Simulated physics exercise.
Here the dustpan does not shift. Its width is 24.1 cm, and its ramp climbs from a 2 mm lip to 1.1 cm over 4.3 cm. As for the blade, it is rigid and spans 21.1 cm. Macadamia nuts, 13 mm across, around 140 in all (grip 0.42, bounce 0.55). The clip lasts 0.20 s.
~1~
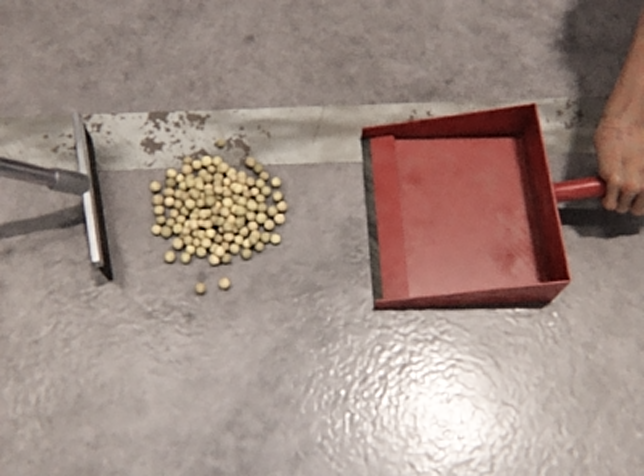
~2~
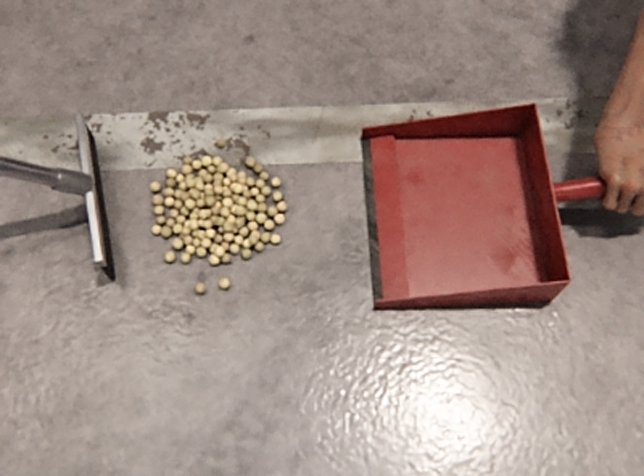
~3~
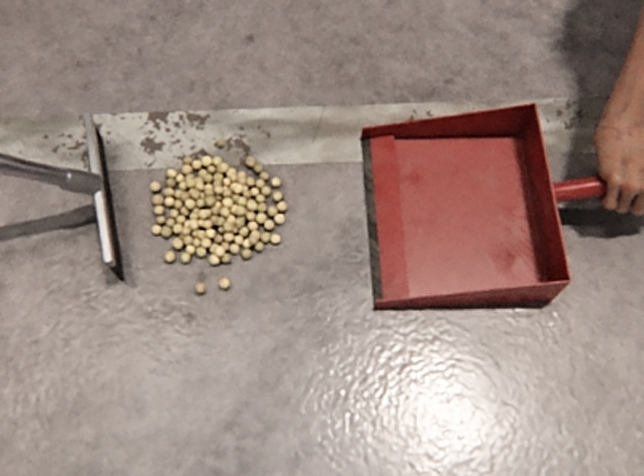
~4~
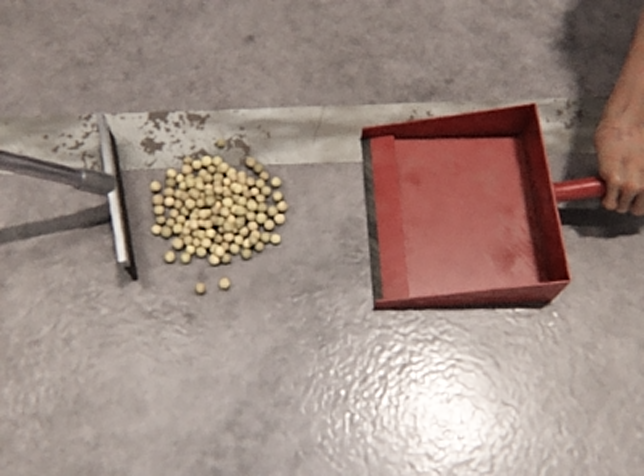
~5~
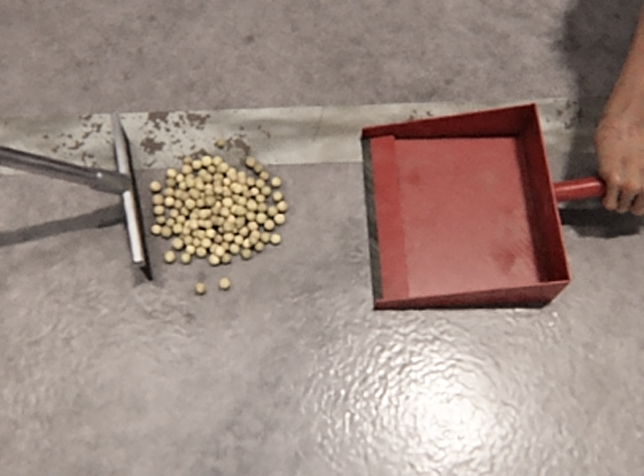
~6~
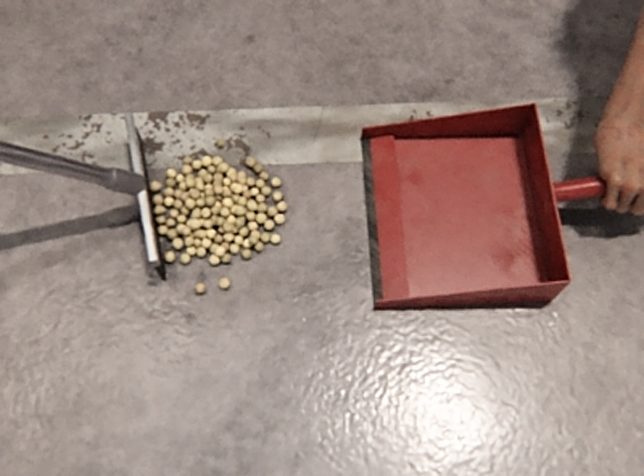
On a grey, shiny floor crossed by a pale, worn stripe, a squeegee-like blade stands left of a heap of small, round, tan nuts, while a hand holds a red dustpan still at the right. The blade slides rightward across the gap and meets the heap's left edge, barely disturbing it.
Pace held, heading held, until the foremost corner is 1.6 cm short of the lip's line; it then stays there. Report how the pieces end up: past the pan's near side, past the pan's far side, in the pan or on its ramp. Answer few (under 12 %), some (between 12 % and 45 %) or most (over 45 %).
Past the pan's near side: Few, past the pan's far side: Some, in the pan or on its ramp: Some.
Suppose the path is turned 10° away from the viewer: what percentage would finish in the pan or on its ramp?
I'd expect close to 25 percent.
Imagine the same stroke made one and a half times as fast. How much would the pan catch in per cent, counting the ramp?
Some 35 %.
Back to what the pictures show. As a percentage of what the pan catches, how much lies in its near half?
Something like 50 in a hundred.
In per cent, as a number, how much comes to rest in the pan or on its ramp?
Estimate: Close to 30 %.
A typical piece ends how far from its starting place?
20 cm or so.
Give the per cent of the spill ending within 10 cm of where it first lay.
Some 0 per cent.
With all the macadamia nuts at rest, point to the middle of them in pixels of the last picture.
Approximately (360, 188) in the last view.
Then, 0.26 s after the last picture, middle of the blade 16 cm from the lip; 0 % over the lip, far side 5 %, near side 0 %.
Then, 0.44 s after the last picture, middle of the blade 8 cm from the lip; 0 % over the lip, far side 15 %, near side 0 %.
Then, 0.73 s after the last picture, middle of the blade 4 cm from the lip; 30 % over the lip, far side 20 %, near side 0 %.
In the end, near side 0 %, far side 20 %, pan 30 %, in front of the lip or behind the blade 45 %.
